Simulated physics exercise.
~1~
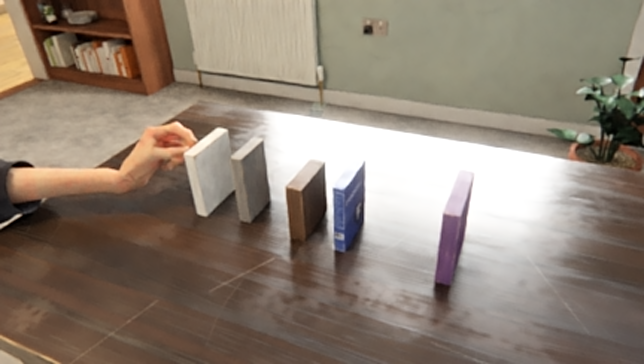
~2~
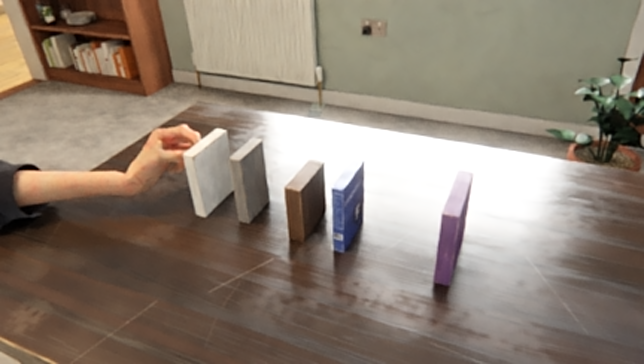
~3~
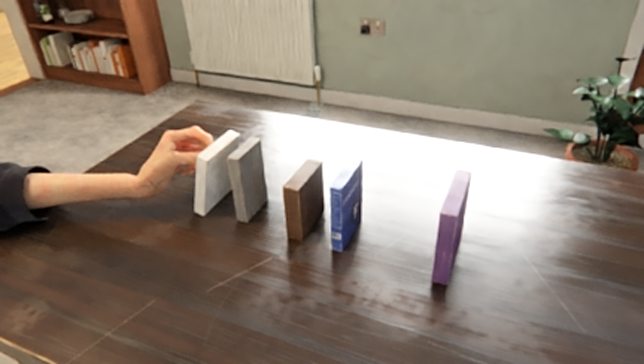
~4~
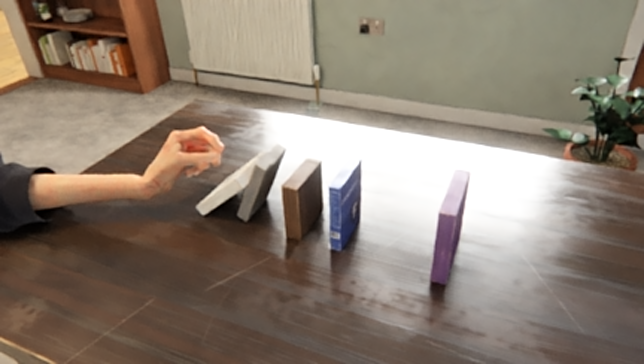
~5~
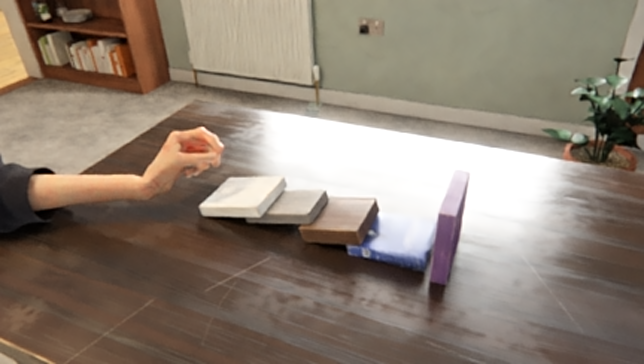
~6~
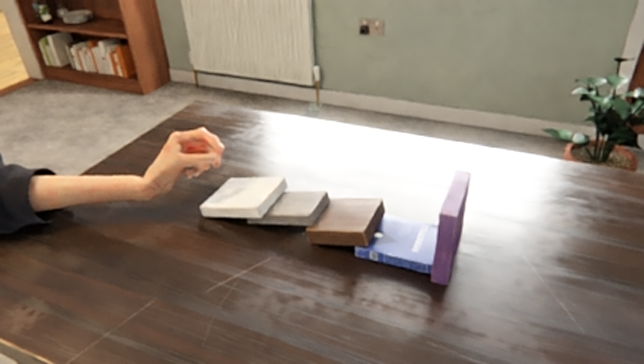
In the video, a hand tips the white block at the left of a row of upright flat objects on a dark table, and it topples rightward, knocking down the grey board, brown block and blue packet in turn, while the purple board at the right end stays standing.
